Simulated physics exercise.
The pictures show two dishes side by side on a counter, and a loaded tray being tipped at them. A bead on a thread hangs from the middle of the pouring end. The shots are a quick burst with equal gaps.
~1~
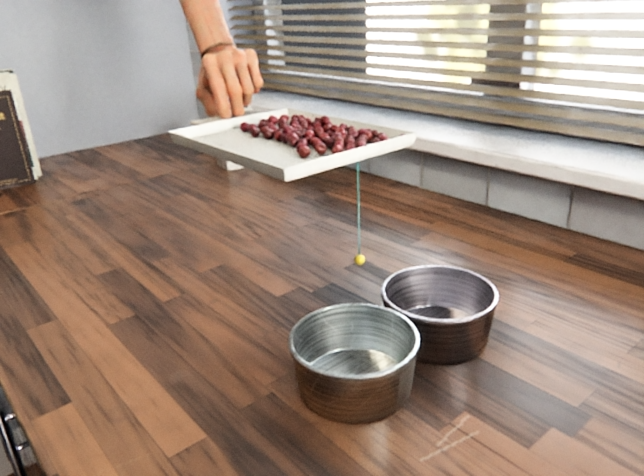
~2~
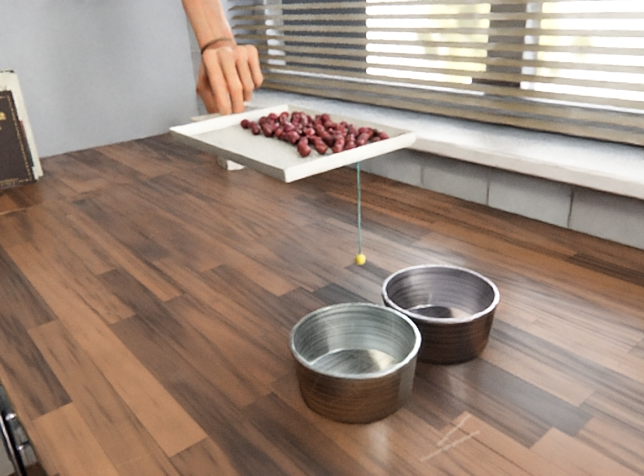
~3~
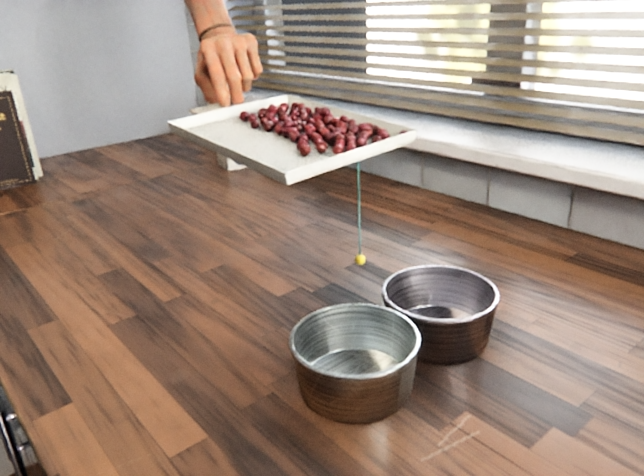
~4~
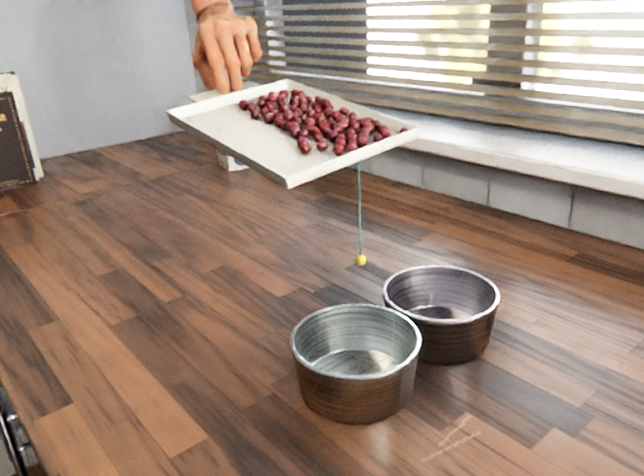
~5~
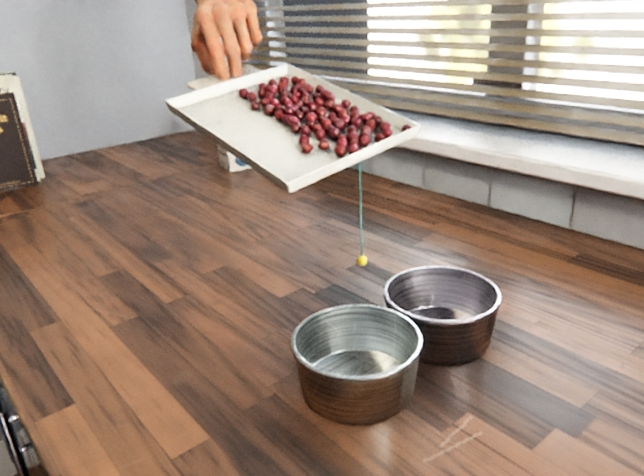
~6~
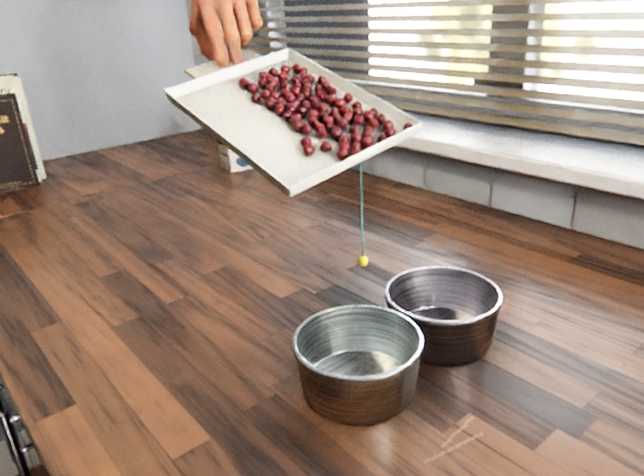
A hand at the upper left raises its end of a pale, flat tray, slanting it steadily more toward the near left corner while the dark red dried cherries shift slightly on it. Below, two round metal dishes sit side by side on a brown wood-plank counter, a yellow bead hanging on a thread above. The nearly still view looks down across the counter toward a blind-covered window.
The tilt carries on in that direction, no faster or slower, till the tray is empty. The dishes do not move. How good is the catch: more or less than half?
Together they catch only the smaller part.
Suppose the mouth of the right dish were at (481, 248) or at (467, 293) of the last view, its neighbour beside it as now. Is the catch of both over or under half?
One: Below a half. Two: Not half.
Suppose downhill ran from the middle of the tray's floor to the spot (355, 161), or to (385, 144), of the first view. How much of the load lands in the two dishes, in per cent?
Near 80 % and 0 %.
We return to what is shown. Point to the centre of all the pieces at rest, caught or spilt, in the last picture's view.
Near (314, 350).
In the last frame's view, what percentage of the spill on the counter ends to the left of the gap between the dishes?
Roughly 100 in a hundred.
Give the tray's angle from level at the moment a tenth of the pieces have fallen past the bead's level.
At some 80 degrees.
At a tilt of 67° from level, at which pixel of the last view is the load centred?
Close to (317, 146).
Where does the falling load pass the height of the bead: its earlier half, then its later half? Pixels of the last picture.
The first part at (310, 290); the rest at (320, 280).
Soon after the last picture, tray tipped steeply; nearly all on the tray; a stray few outside both; a small part in the air.
A little later, tray tipped past a quarter turn; about a quarter on the tray; a small part in the left dish; about a quarter outside both; about half in the air.
Later still, tray tipped past a quarter turn; a small part in the left dish; a stray few in the right dish; most outside both.
At rest, tray tipped past a quarter turn; a small part in the left dish; a stray few in the right dish; most outside both.
